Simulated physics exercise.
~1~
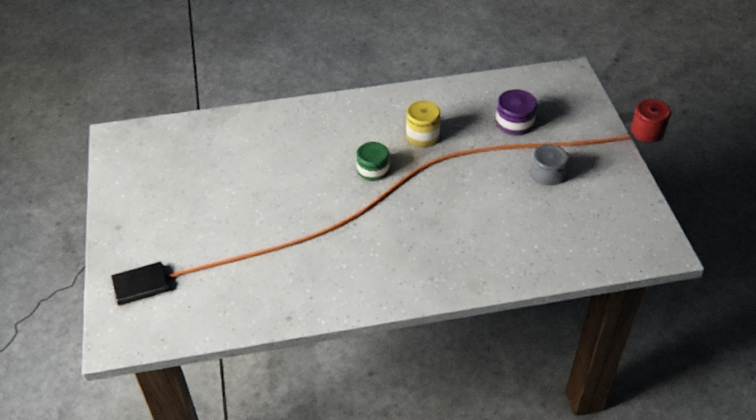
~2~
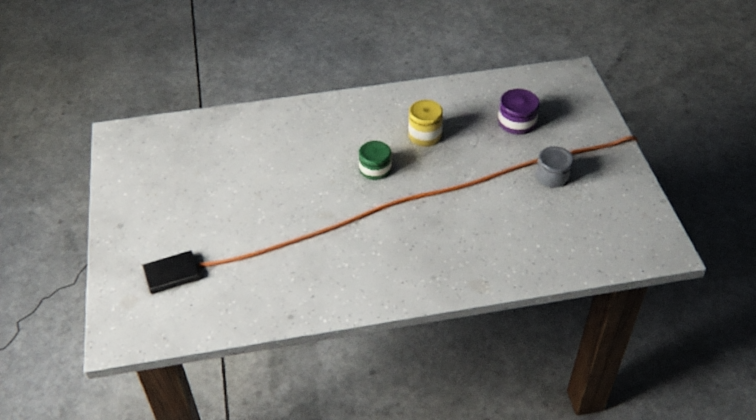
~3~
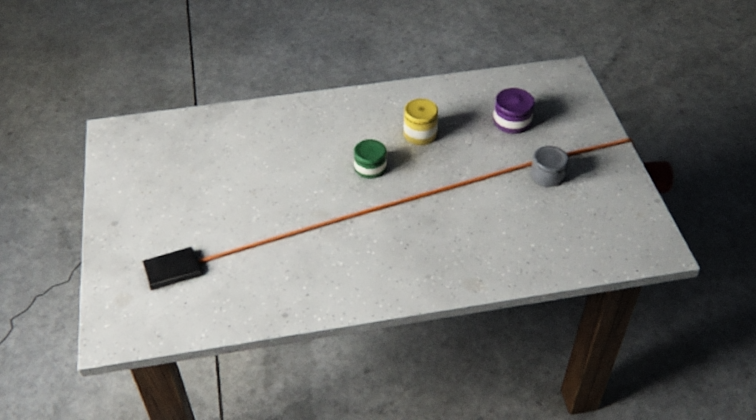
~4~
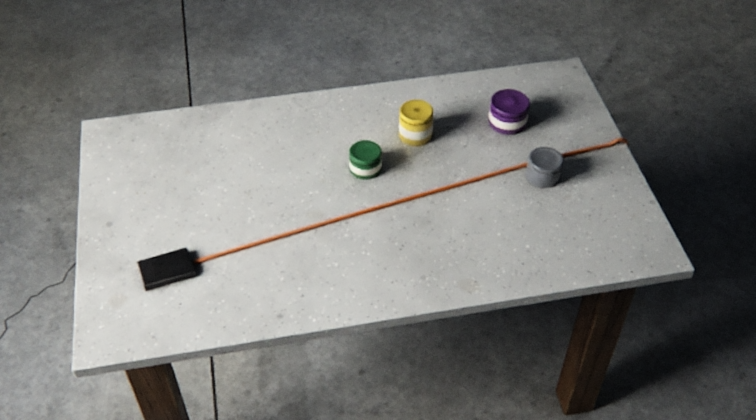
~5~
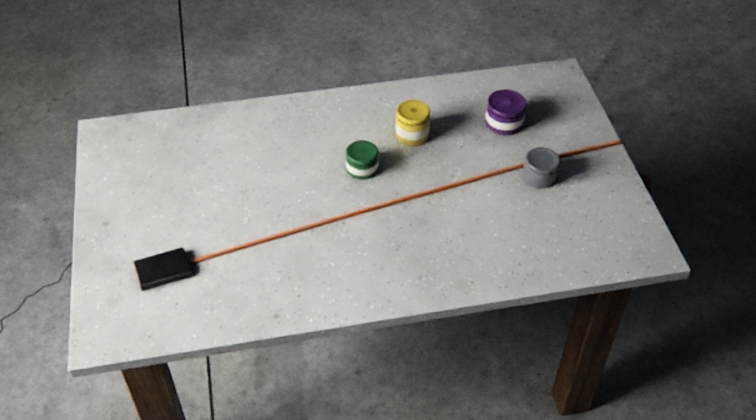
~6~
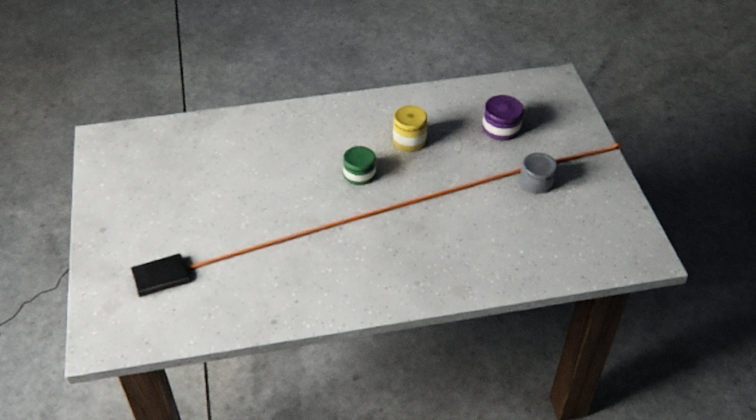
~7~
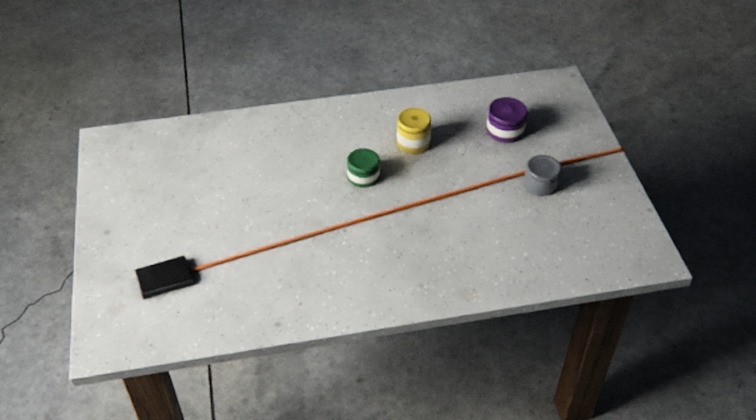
At first, a curving orange cable runs across a pale table from a black phone on the left to a red speaker just past the right edge, with purple, grey, green and yellow containers standing nearby. The speaker drops out of view, and the phone slides a short way right as the cable begins to straighten. The cable then pulls into a taut line, passing close by the grey tub. The speaker shows briefly beyond the right edge, below the tabletop. The phone stops and stays on the table, the cable still stretched over the edge and the four containers unmoved.
